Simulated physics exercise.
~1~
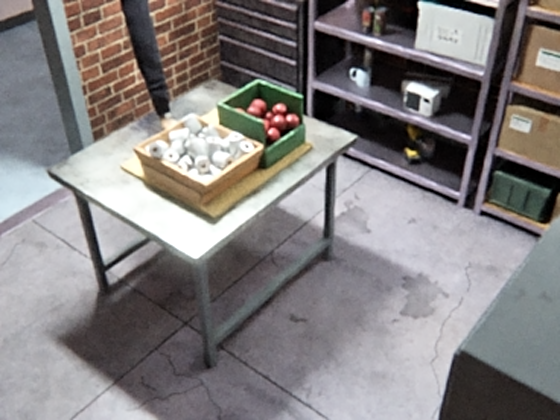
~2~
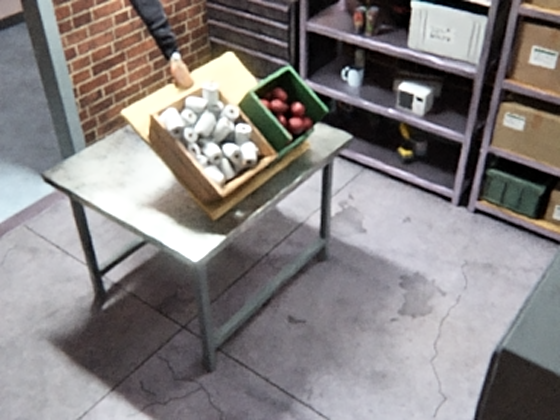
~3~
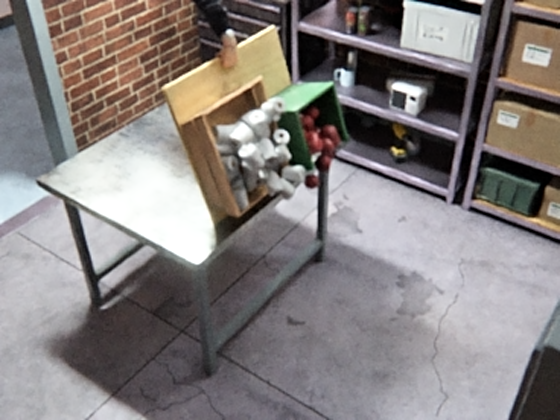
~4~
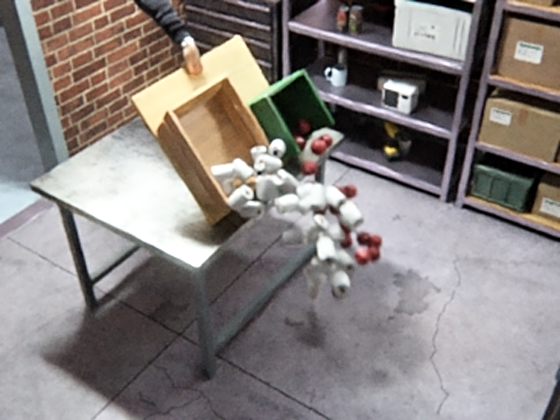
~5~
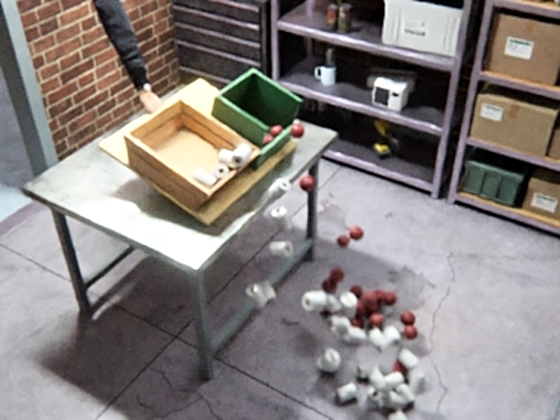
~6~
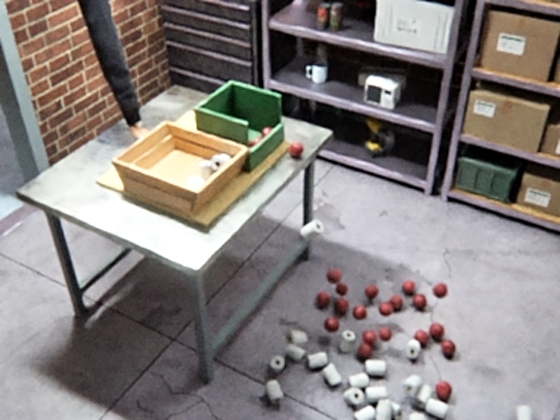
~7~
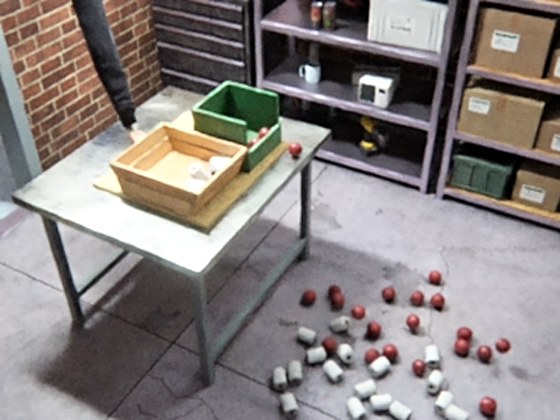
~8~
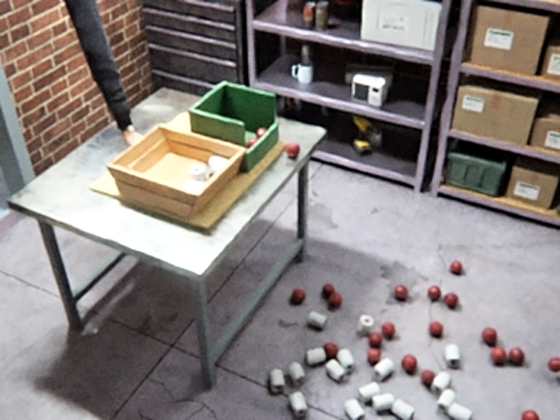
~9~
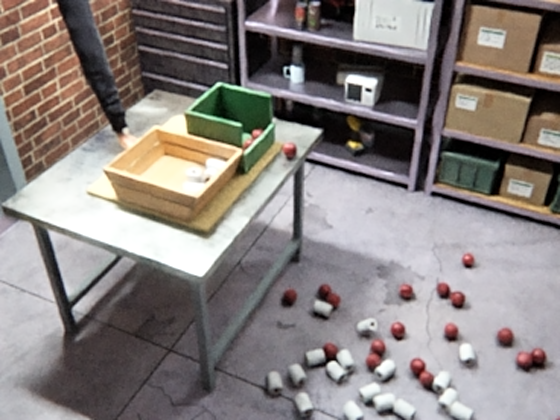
A plywood board carrying a wooden container of white paper rolls and, behind it to the right, a green container of red apples lies on a metal table, seen from above in a storeroom with brick wall and shelves. A hand at the left edge levers the board up steeply, pivoting it on its right edge. Rolls and apples slide together and pour over the table's right side. The hand lowers the board flat again as the last pieces drop. Most rolls and apples end scattered across the grey floor, with only a few left in the containers and one apple resting beside them.
